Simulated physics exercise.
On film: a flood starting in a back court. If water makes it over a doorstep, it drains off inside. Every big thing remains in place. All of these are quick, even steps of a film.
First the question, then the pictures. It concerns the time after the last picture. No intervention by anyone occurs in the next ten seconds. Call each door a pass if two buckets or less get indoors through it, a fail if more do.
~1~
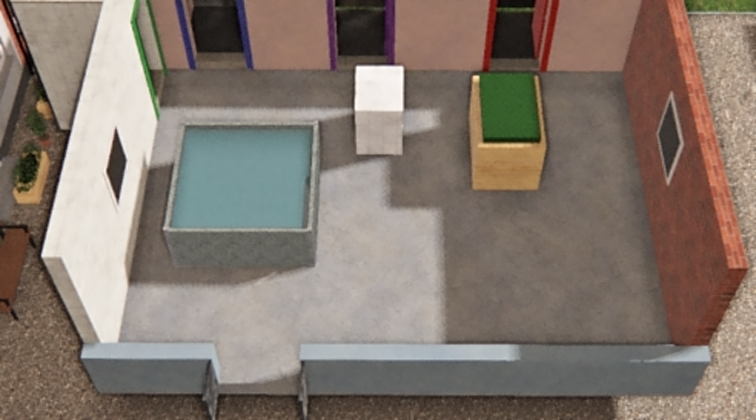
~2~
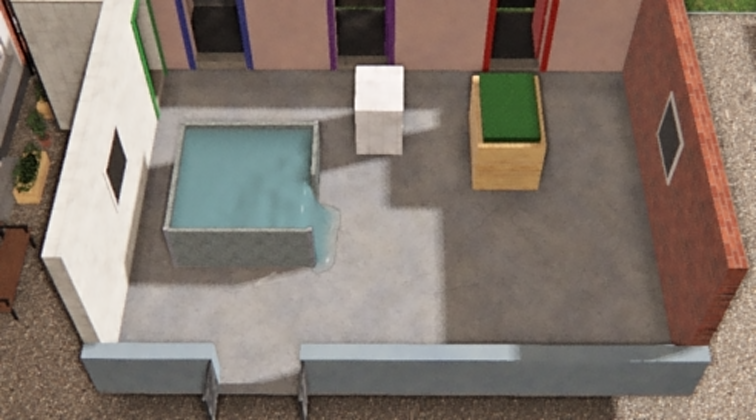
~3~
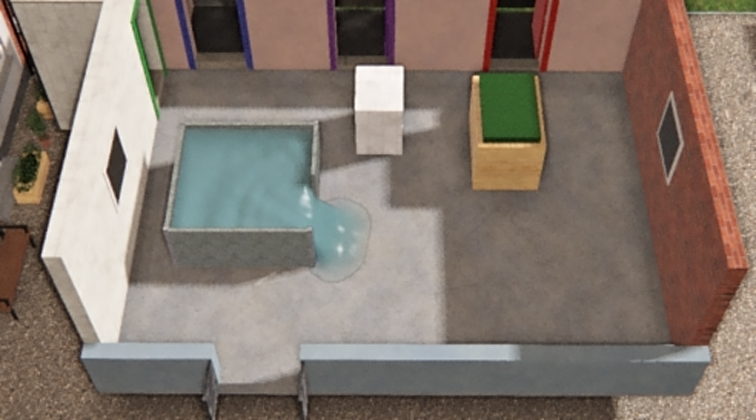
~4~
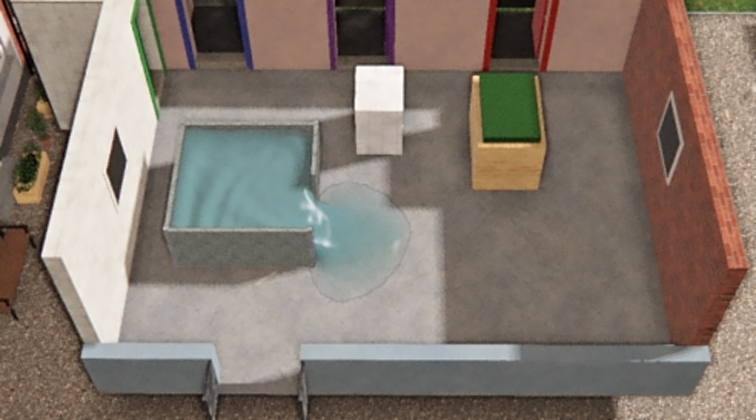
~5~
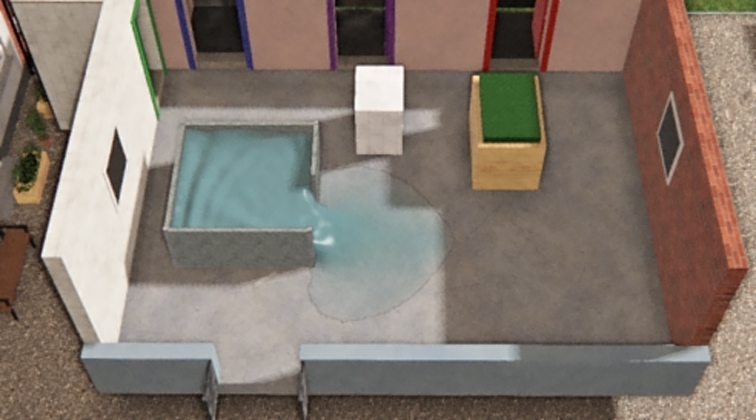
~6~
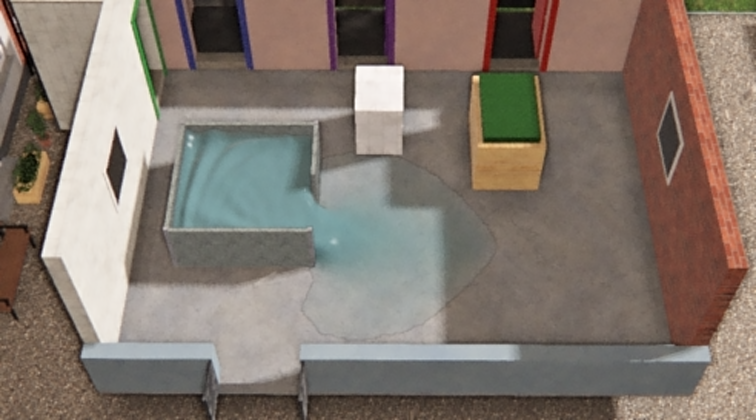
Blue door: Pass, red door: Fail, purple door: Pass, green door: Pass.
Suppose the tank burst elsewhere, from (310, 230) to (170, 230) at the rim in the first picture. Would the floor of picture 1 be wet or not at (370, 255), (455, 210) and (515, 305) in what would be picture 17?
Taking the spots in turn: Untouched, untouched and swamped.
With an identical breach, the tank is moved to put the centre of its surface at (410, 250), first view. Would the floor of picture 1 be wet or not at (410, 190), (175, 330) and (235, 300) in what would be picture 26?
Parched, parched, parched.
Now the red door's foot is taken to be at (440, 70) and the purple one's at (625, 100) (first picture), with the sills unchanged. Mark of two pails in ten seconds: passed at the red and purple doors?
Looking at it, red door tops the limit, and purple door tops the limit.
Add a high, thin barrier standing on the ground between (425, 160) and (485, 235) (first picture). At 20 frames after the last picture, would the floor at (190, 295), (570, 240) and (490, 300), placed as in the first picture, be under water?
Results in order: Bone-dry / swamped / swamped.
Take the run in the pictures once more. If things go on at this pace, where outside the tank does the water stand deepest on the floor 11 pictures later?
Answer: (663, 360).
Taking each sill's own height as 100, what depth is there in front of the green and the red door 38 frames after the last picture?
10 and 230 %, in that order.
A moment on, water covers 40 % of the floor; the blue door not reached, the red door not reached, the purple door not reached, the green door not reached.
Next, water covers 50 % of the floor; the blue door not reached, the red door not reached, the purple door not reached, the green door not reached.
Then, water covers 60 % of the floor; the blue door not reached, the red door wet at the sill, nothing in, the purple door wet at the sill, nothing in, the green door not reached.
Later, water covers 70 % of the floor; the blue door wet at the sill, nothing in, the red door under two buckets in, the purple door wet at the sill, nothing in, the green door wet at the sill, nothing in.
In the end, water covers 95 % of the floor; the blue door wet at the sill, nothing in, the red door far over two buckets in, the purple door wet at the sill, nothing in, the green door wet at the sill, nothing in.
